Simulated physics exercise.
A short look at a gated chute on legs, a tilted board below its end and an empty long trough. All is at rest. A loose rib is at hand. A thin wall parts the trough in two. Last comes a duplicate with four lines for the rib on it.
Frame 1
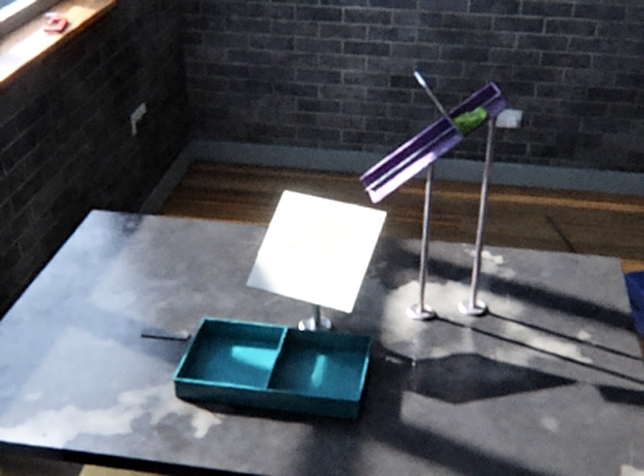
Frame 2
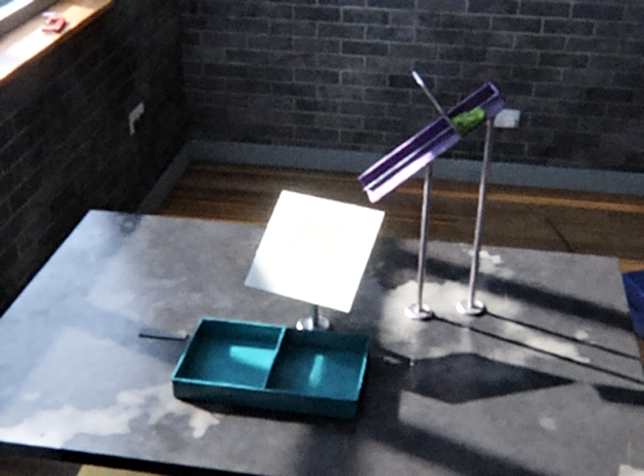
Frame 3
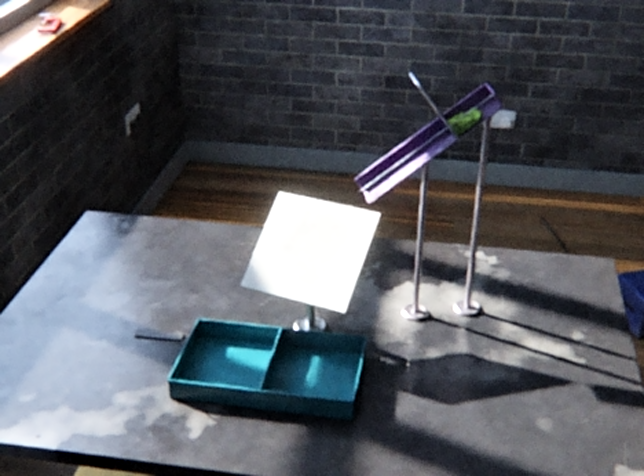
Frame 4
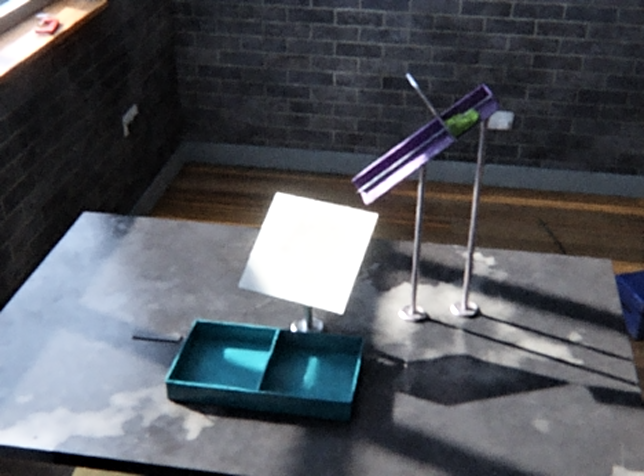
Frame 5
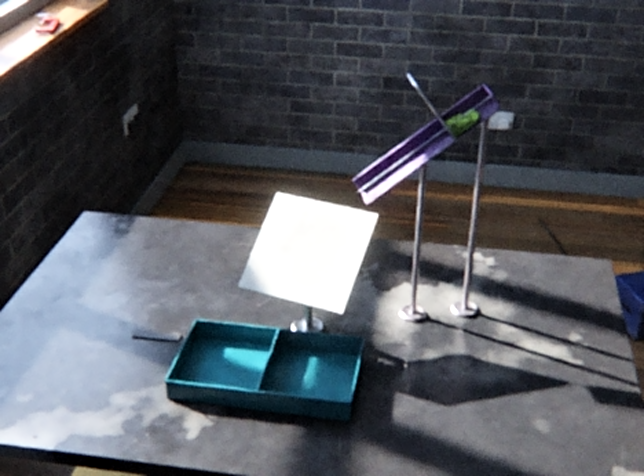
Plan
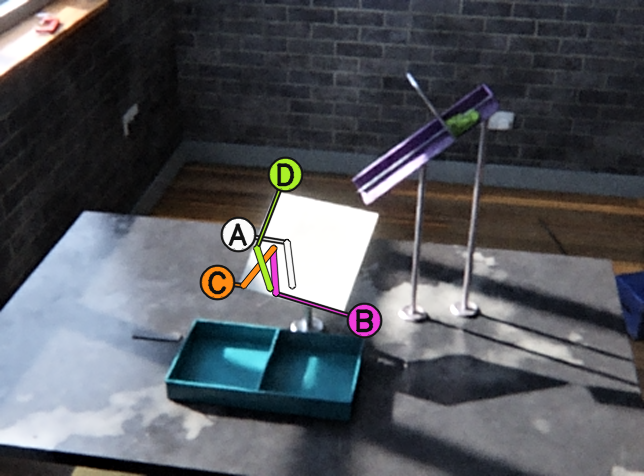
A dark grey table with pale, worn patches stands in a room with dark brick walls and a wooden floor, seen from above at an angle. On it are a teal two-part tray at the front, a tilted white board just behind, a purple chute holding something green on two metal legs to the right, and a thin dark strip at left. Nothing on the table moves; the view shifts very slightly, then settles.
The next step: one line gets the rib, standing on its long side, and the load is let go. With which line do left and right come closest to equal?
Go for D.
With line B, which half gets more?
Right.
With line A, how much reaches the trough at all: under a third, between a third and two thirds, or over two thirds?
Line A gives over two thirds.
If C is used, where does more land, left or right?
More lands on the left.
On the marked copy, line A from (286, 242) to (292, 285); line B from (272, 249) to (276, 293); line C from (273, 248) to (243, 285); line D from (256, 248) to (270, 288).
With A, of what is caught, just a few in the left half, almost all in the right.
With B, of what is caught, about a tenth in the left half, the larger part in the right.
With C, of what is caught, almost all in the left half, about a tenth in the right.
With D, of what is caught, roughly half in the left half, roughly half in the right.
